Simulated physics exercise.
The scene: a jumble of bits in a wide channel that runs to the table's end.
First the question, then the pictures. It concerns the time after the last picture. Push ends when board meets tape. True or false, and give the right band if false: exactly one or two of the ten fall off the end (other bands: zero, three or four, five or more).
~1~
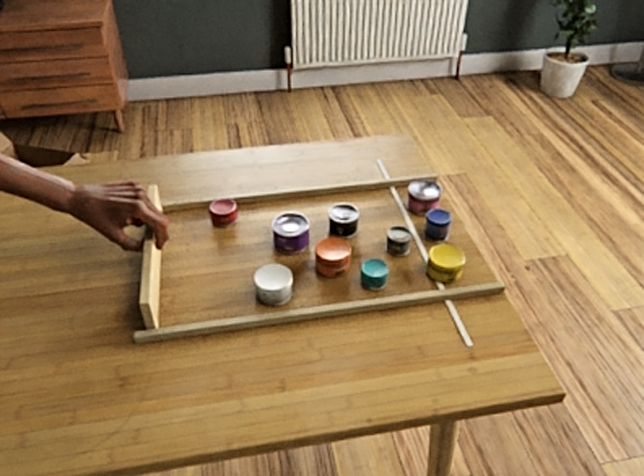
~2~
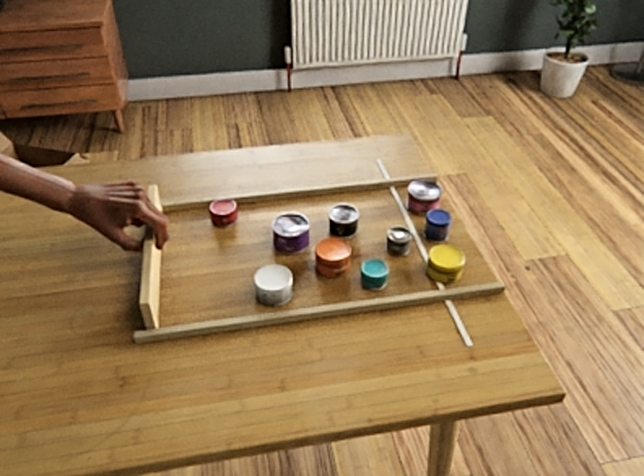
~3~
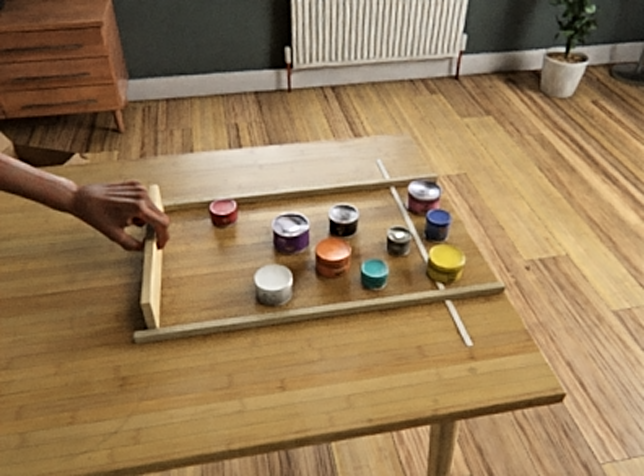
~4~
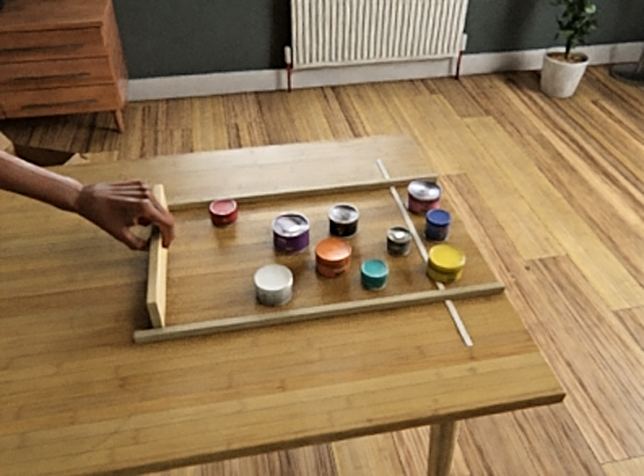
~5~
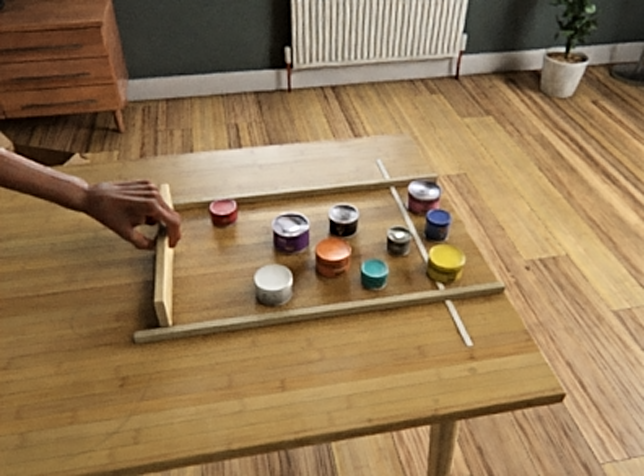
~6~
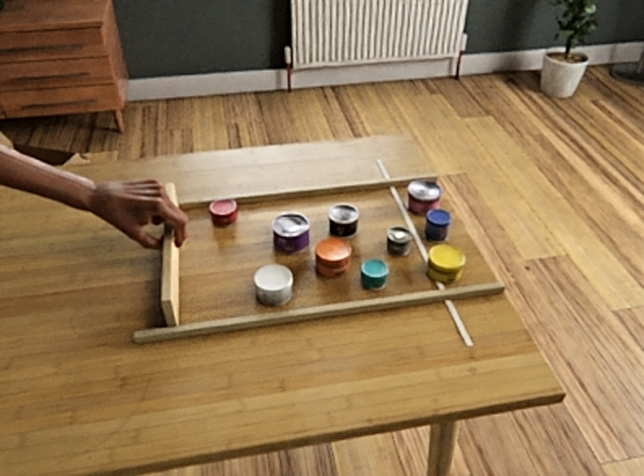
True.
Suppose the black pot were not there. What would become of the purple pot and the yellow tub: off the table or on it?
Well, the purple pot is still there while the yellow tub goes off the edge.
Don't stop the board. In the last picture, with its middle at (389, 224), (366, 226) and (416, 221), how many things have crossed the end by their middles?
In order: 0, 0, 1.
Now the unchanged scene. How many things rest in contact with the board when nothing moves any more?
My count gives 4.
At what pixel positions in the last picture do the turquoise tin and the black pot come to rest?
They finish at roughly (480, 260) and (434, 201) respectively.
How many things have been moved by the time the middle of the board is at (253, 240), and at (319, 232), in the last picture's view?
2 at one spot and 6 at the other.
Soon after, none off yet; pink pot at rest near (424, 198); blue pot at rest near (437, 226); yellow tub at rest near (445, 264).
By the end, the number that fall off is one or two; fallen, yellow tub.
